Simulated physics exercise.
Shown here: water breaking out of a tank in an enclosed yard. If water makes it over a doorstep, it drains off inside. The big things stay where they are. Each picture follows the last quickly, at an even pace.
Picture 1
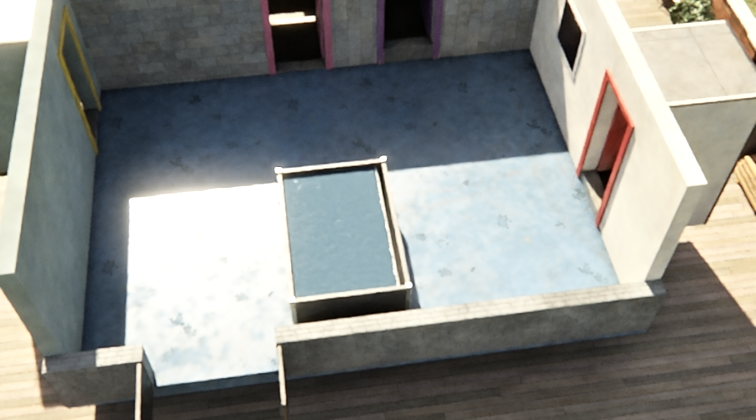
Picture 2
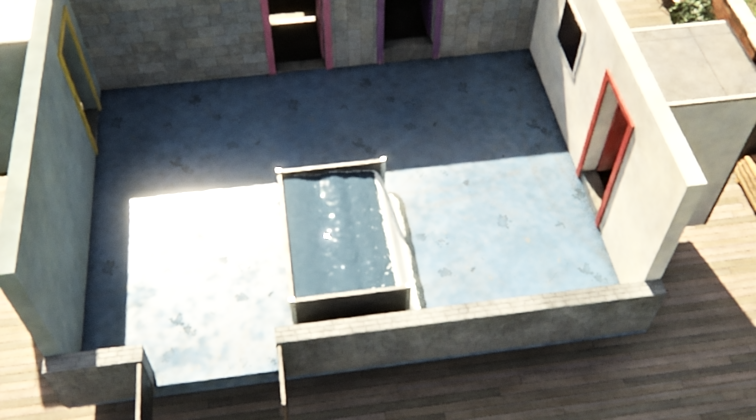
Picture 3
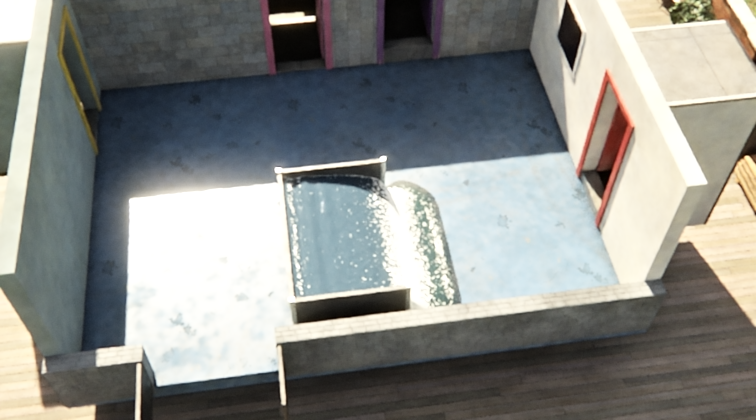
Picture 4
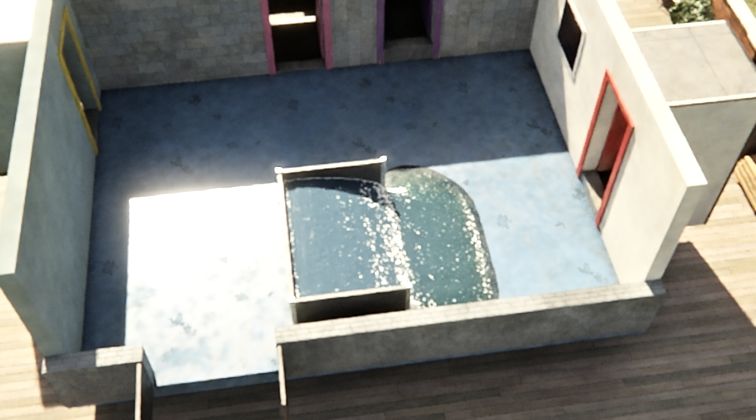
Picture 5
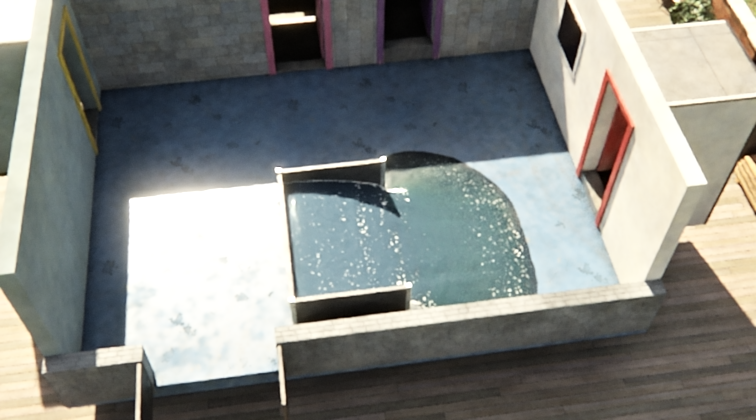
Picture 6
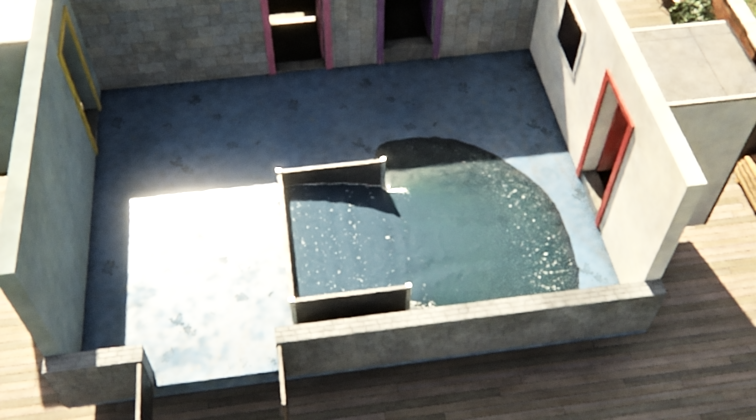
Water tank in a walled yard opening on its right side, water pouring out and spreading rightward across the blue floor.
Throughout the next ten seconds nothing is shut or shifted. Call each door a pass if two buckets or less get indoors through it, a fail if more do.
Pink door: Fail, purple door: Pass, red door: Fail, yellow door: Fail.
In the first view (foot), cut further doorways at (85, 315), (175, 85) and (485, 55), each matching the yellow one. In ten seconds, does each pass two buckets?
Door by door: Ends up below, ends up below, ends up above.
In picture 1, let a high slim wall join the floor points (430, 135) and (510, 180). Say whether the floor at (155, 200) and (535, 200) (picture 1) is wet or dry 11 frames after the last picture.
As listed: Free of water, awash.
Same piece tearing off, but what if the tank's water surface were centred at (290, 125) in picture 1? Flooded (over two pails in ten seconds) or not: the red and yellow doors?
My reading: The red door overshoots it; the yellow door falls short.
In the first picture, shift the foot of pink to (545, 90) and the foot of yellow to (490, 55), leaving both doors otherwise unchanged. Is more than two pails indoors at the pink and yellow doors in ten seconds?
The pink one overflows, while the yellow one overflows.
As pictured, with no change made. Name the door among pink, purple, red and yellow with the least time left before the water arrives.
My answer: The red door.
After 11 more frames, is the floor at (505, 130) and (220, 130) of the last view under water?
One after the other: Under water, not flooded.
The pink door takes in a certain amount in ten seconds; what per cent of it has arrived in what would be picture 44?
About 25 per cent.
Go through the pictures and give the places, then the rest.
The water tank at (341, 229) is whole and still, in the first picture.
Water pours out at (392, 247) and has run to a hidden place, in the second picture.
Water pours out at (392, 248) and has run to a hidden place, in the third picture.
Water pours out at (392, 249) and has run to (433, 175), in the fourth picture.
Water pours out at (392, 249) and has run to a hidden place, in the fifth picture.
The front is at (573, 287), out from the gap at (392, 250), in the sixth picture.
A moment on, water covers 30 % of the floor; the pink door not reached, the purple door not reached, the red door over two buckets in, the yellow door not reached.
Next, water covers 35 % of the floor; the pink door not reached, the purple door not reached, the red door far over two buckets in, the yellow door not reached.
Then, water covers 40 % of the floor; the pink door not reached, the purple door wet at the sill, nothing in, the red door far over two buckets in, the yellow door not reached.
Later, water covers 70 % of the floor; the pink door under two buckets in, the purple door wet at the sill, nothing in, the red door far over two buckets in, the yellow door wet at the sill, nothing in.
In the end, water covers 95 % of the floor; the pink door over two buckets in, the purple door wet at the sill, nothing in, the red door far over two buckets in, the yellow door over two buckets in.
